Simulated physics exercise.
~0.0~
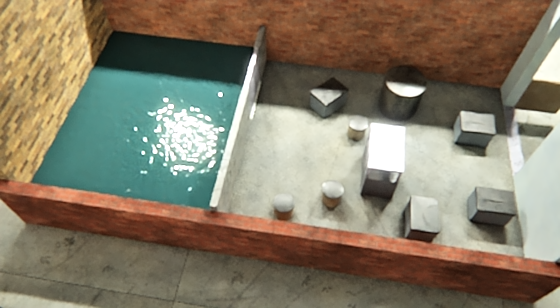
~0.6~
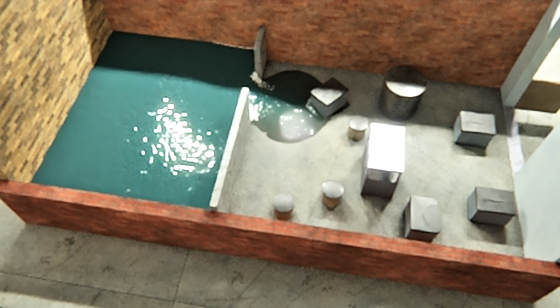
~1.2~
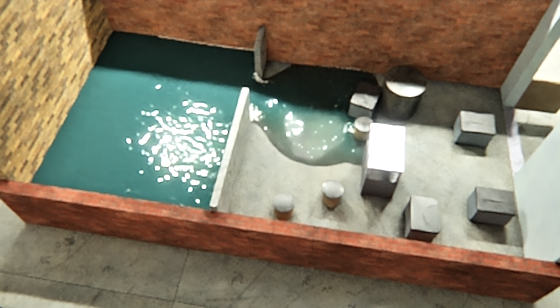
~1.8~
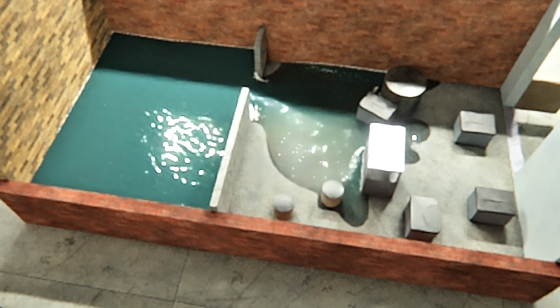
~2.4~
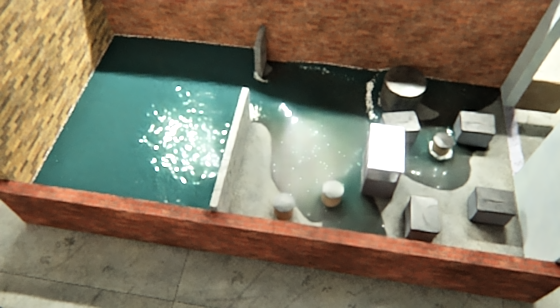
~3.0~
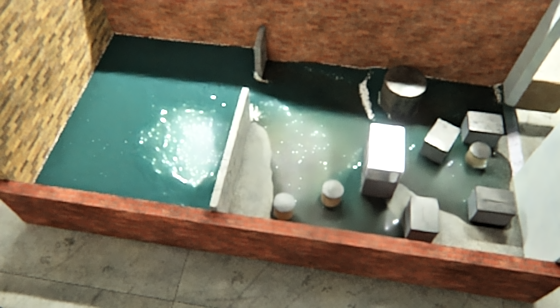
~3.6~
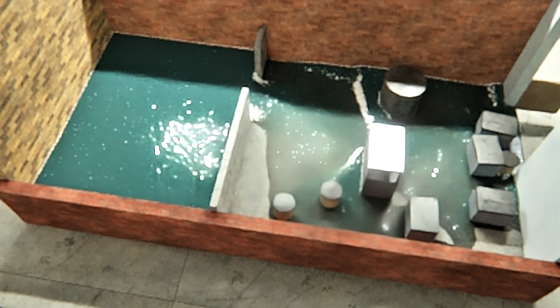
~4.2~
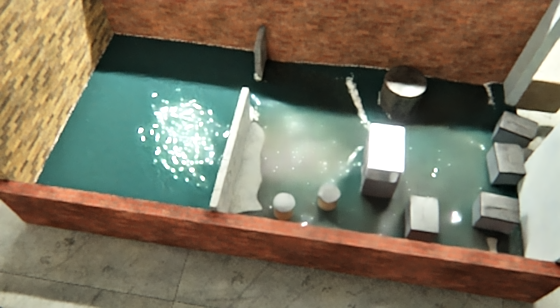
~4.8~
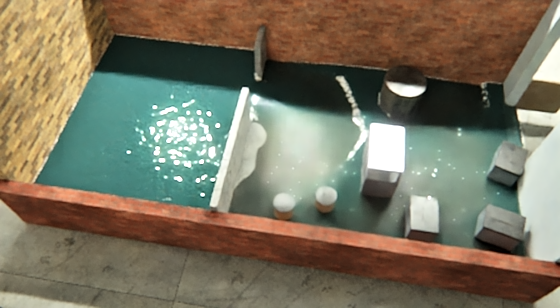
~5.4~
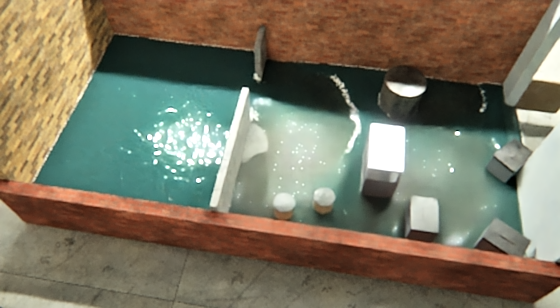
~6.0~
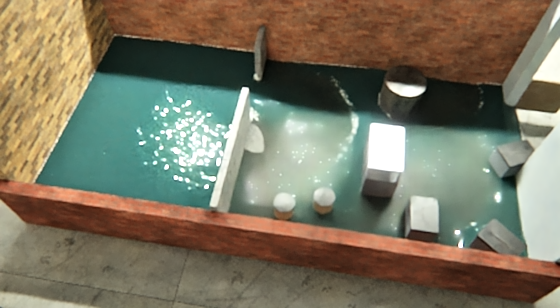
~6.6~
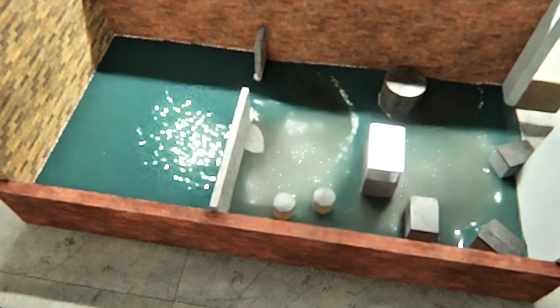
Teal water floods from the left side of a brick-walled basement into a dry grey room, seen from a high, fixed view. A pale partition with a gap near the back divides the space, and grey box-like chests and small round pails stand on the right around a taller block and a dark cylinder. Water curls through the gap, pushing a chest and a pail rightward as it spreads across the floor. More objects drift to the right wall, where some disappear. Finally the water settles, with two chests resting at the right edge and two pails still near the front.
